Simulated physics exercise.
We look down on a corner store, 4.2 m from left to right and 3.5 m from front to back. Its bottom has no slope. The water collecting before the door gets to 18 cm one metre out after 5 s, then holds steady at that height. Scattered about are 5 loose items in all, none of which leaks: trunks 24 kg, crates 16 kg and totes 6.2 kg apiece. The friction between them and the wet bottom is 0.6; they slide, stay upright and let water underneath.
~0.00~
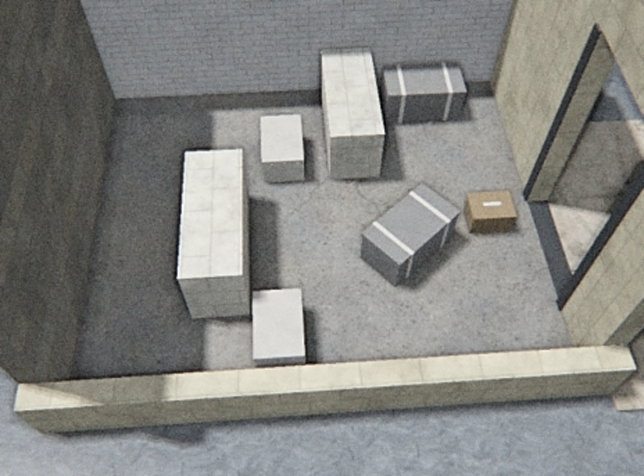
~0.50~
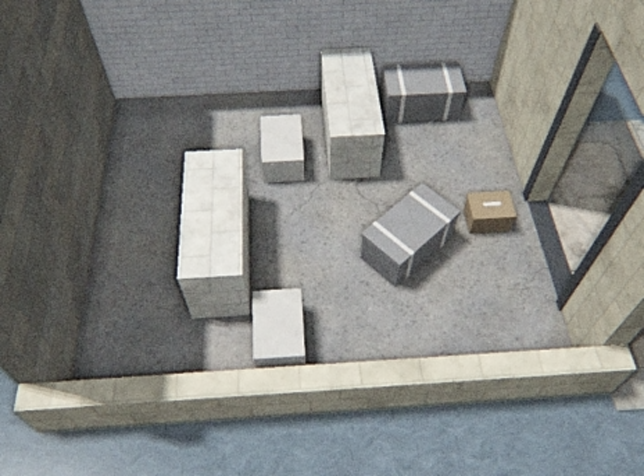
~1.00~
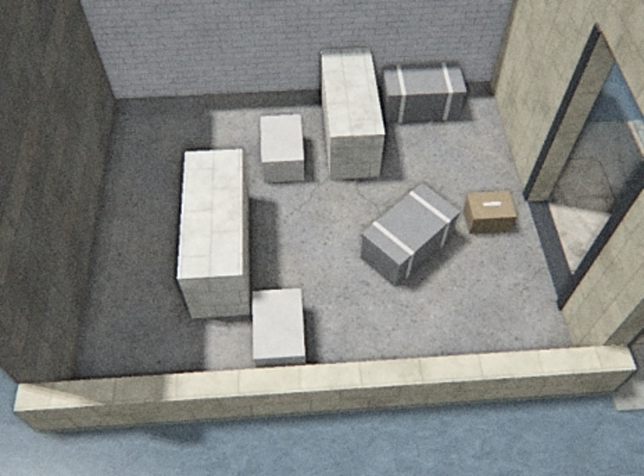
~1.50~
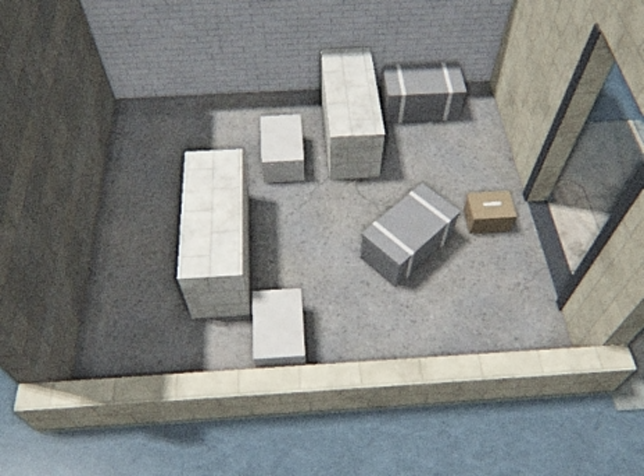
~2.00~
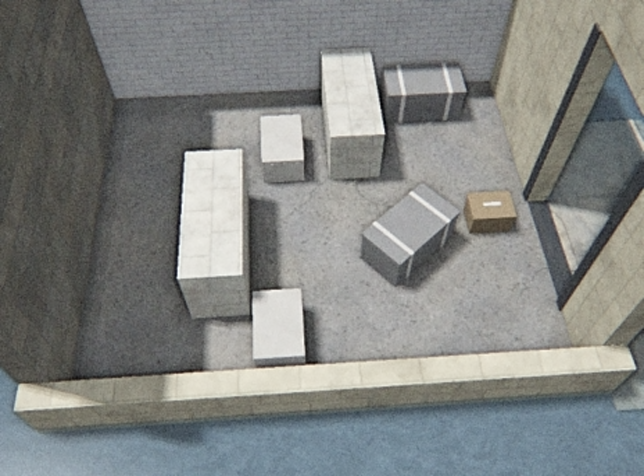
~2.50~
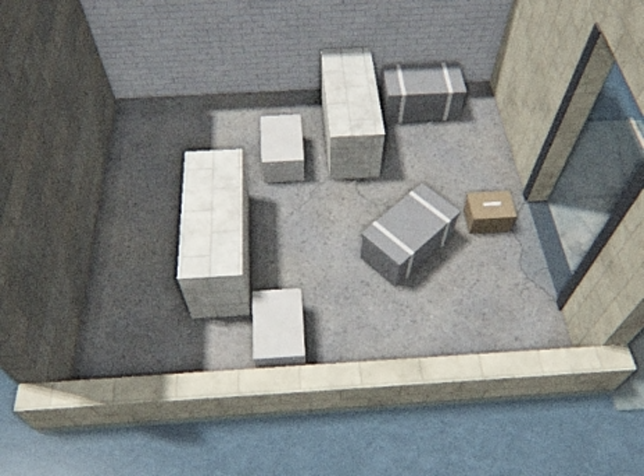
A walled room with pale blocks, two grey strapped trunks and a small brown box stayed still while bluish water spread over the ground outside, then a little crept in at the right doorway.
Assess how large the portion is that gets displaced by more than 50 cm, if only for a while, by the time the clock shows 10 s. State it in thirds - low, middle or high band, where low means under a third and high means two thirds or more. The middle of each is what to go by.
Middle band.
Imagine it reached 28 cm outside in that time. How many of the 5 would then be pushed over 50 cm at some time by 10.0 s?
That would make 4 of them.
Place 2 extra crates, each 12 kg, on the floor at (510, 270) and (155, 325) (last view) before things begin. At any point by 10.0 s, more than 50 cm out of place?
One by one: Above; below.
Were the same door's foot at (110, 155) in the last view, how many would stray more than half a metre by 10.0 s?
Then the count would be 1.
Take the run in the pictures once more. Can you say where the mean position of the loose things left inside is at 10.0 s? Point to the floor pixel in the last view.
It works out to somewhere near (335, 186) on the floor.
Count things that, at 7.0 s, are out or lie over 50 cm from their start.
2.
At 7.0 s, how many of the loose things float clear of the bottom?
Then: 1.
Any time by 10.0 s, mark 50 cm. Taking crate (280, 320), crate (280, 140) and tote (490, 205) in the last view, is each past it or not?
First farther, then not as far, then farther.
After 3.5 s 0 of 5 are over 50 cm from their spots; 0 afloat.
After 4.5 s 0 of 5 are over 50 cm from their spots; 0 afloat.
After 7.0 s 2 of 5 are over 50 cm from their spots; 1 afloat.
After 10.0 s 3 of 5 are over 50 cm from their spots, and 3 have been at some point; 2 afloat.
